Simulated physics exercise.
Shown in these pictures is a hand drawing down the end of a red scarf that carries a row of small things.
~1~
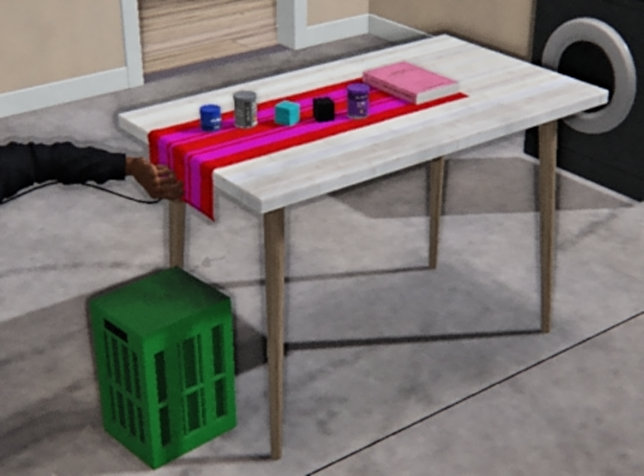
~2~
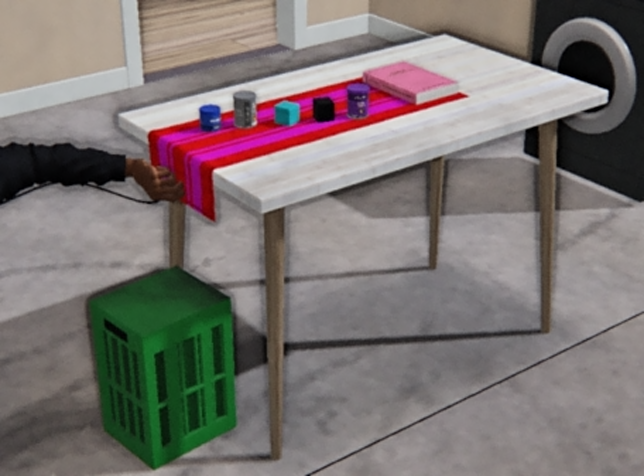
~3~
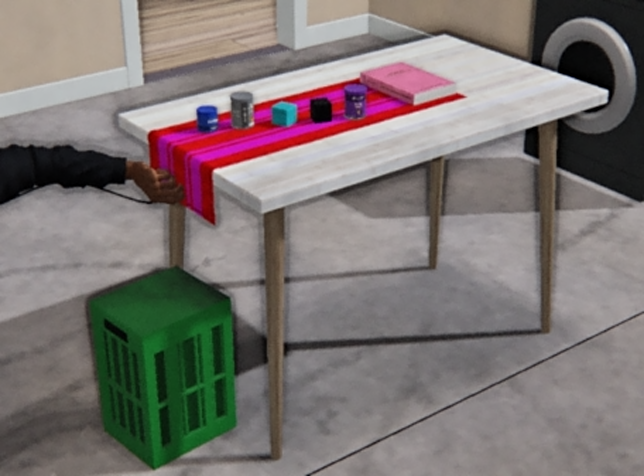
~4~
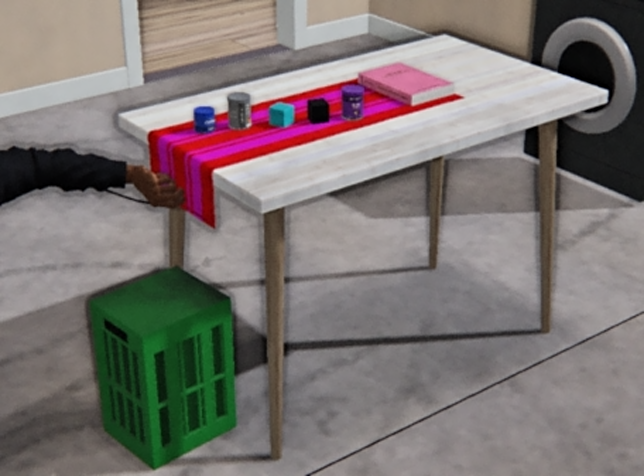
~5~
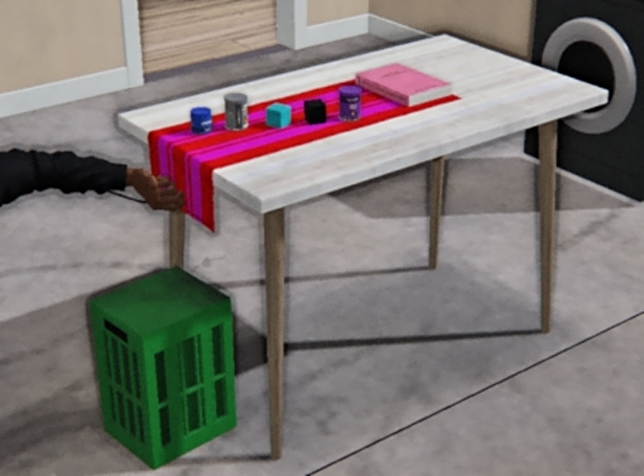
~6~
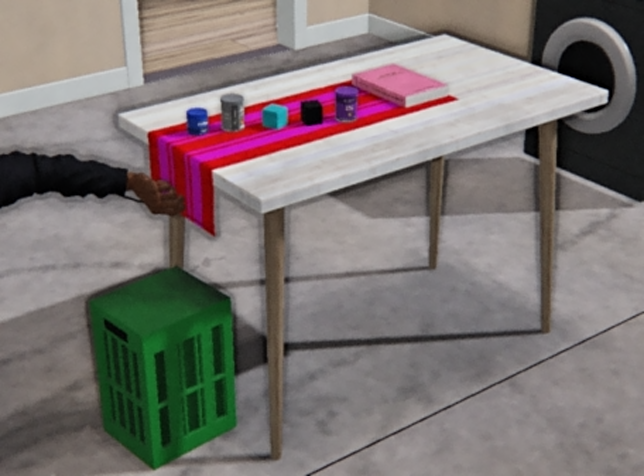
In this clip, a hand at the left slowly draws down the end of a red and pink striped cloth on a white table, and the small containers, cubes and pink book on it shift slightly left.
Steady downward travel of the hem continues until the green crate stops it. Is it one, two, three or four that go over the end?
A pair of things drop off.
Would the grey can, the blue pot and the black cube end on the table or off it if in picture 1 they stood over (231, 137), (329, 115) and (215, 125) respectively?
Result - the grey can comes off, the blue pot stays put, and the black cube comes off.
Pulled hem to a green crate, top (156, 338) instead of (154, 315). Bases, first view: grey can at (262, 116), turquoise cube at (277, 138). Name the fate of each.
In the end the grey can is no longer on top and the turquoise cube is no longer on top.
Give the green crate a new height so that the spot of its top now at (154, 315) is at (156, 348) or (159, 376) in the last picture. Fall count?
The tally is 3 and 4.
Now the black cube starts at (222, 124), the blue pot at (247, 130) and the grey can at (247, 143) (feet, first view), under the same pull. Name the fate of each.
I reckon the black cube takes a fall, the blue pot takes a fall and the grey can takes a fall.
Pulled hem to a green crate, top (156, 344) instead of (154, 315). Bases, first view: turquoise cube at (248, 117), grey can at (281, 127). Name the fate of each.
Turquoise cube: Lost; grey can: Lost.
Soon after, hem near (184, 253); blue pot gone.
After that, hem on the crate; blue pot and grey can gone.
In the end, hem on the crate; blue pot and grey can gone. Over the edge go two.
